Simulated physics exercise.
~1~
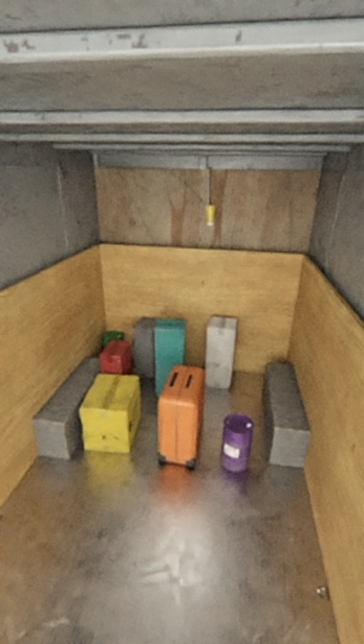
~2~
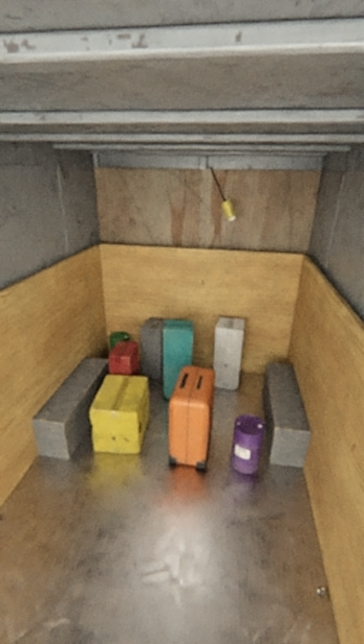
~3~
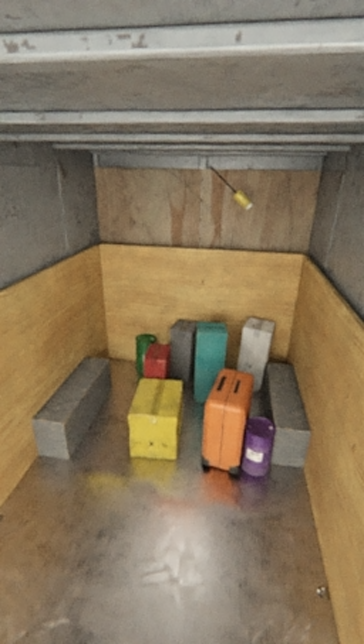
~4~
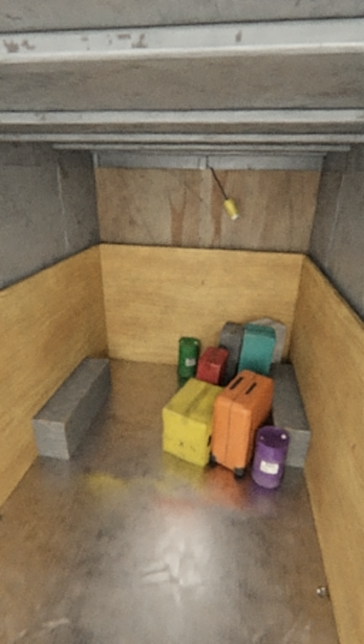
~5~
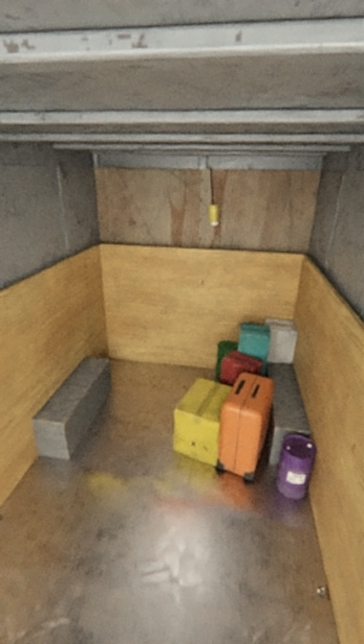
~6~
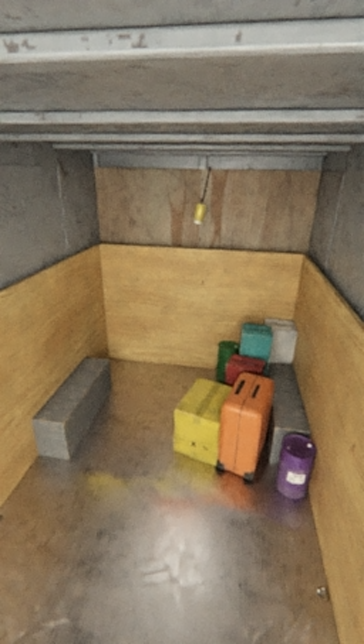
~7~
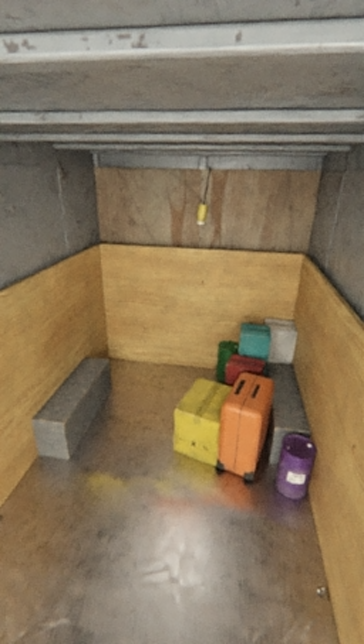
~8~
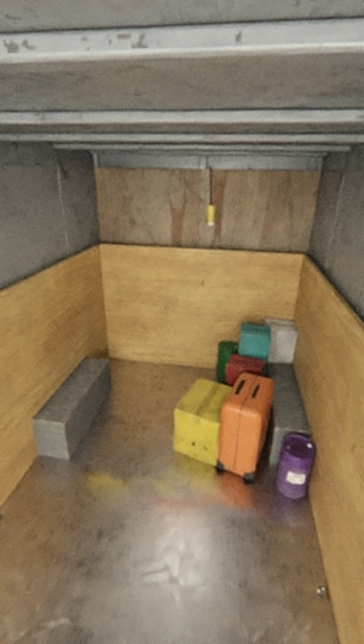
The load bay of a van is seen from the open end, looking forward past wood-lined walls, with a long grey wheel box on each side. A yellow box, an upright orange suitcase and a purple canister stand in front, with red, green, grey, turquoise and white items behind. The hanging yellow fitting swings right as the whole load slides right across the metal floor. The items bunch against the right side, the grey one disappearing behind the others. The fitting swings back and settles, while the load rests at the right, the suitcase and canister still upright.
